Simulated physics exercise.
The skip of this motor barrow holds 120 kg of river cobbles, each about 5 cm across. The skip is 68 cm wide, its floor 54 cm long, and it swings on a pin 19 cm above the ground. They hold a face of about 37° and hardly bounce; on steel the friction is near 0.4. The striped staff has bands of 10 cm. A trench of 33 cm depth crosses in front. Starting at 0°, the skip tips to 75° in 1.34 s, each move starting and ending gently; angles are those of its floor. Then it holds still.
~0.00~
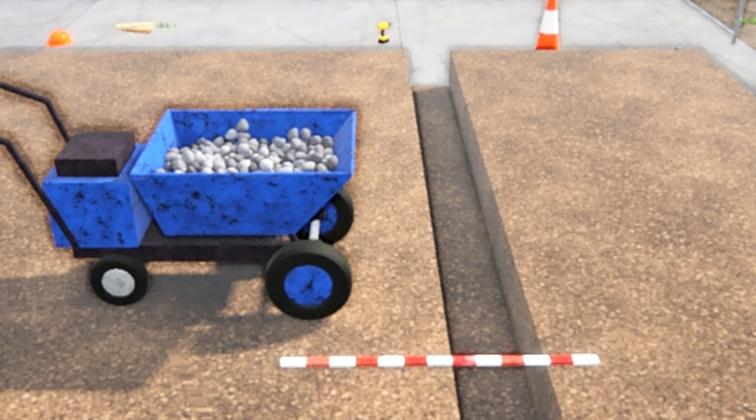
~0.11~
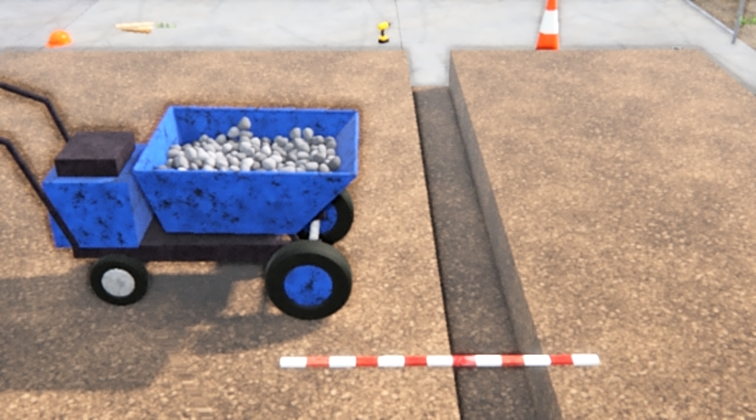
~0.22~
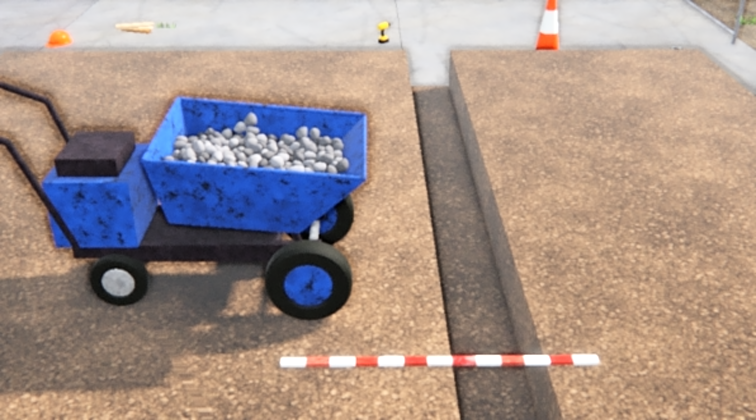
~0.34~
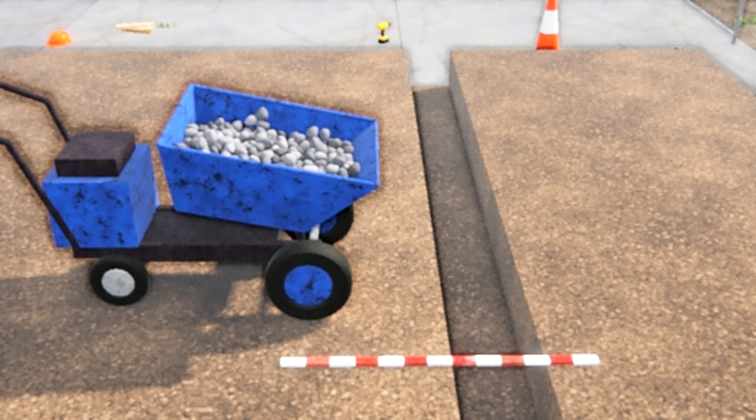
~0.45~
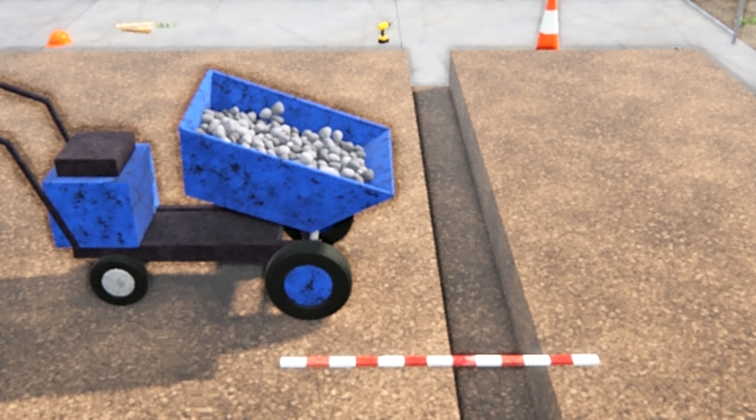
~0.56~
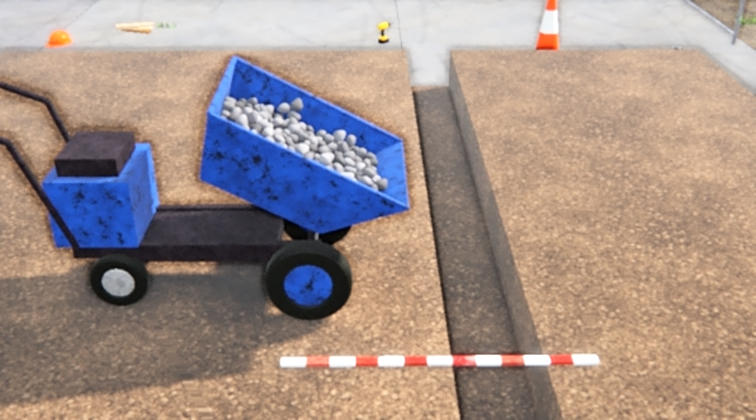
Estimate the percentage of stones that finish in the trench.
Close to 100 in a hundred.
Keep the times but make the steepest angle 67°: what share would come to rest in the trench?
It would be near 100 per cent.
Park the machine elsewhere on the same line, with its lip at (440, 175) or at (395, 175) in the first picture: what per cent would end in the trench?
Near 30 per cent from the first place, 75 from the second.
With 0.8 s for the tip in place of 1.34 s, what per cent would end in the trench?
Then about 100 per cent.
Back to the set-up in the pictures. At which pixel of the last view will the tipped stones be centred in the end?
Near (480, 319).
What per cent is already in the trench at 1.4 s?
About 50 per cent by then.
After 1.0 s the floor is at 64°; 100 % in the skip; the foremost stones are at (432, 230).
After 1.4 s the floor is at 75°; 49 % in the skip, 51 % in the trench; the foremost stones are at (513, 312).
After 1.8 s the floor is at 75°; 15 % in the skip, 85 % in the trench; the foremost stones are at (512, 315).
After 3.7 s the floor is at 75°; 0 % in the skip, 100 % in the trench; the foremost stones are at (514, 328).
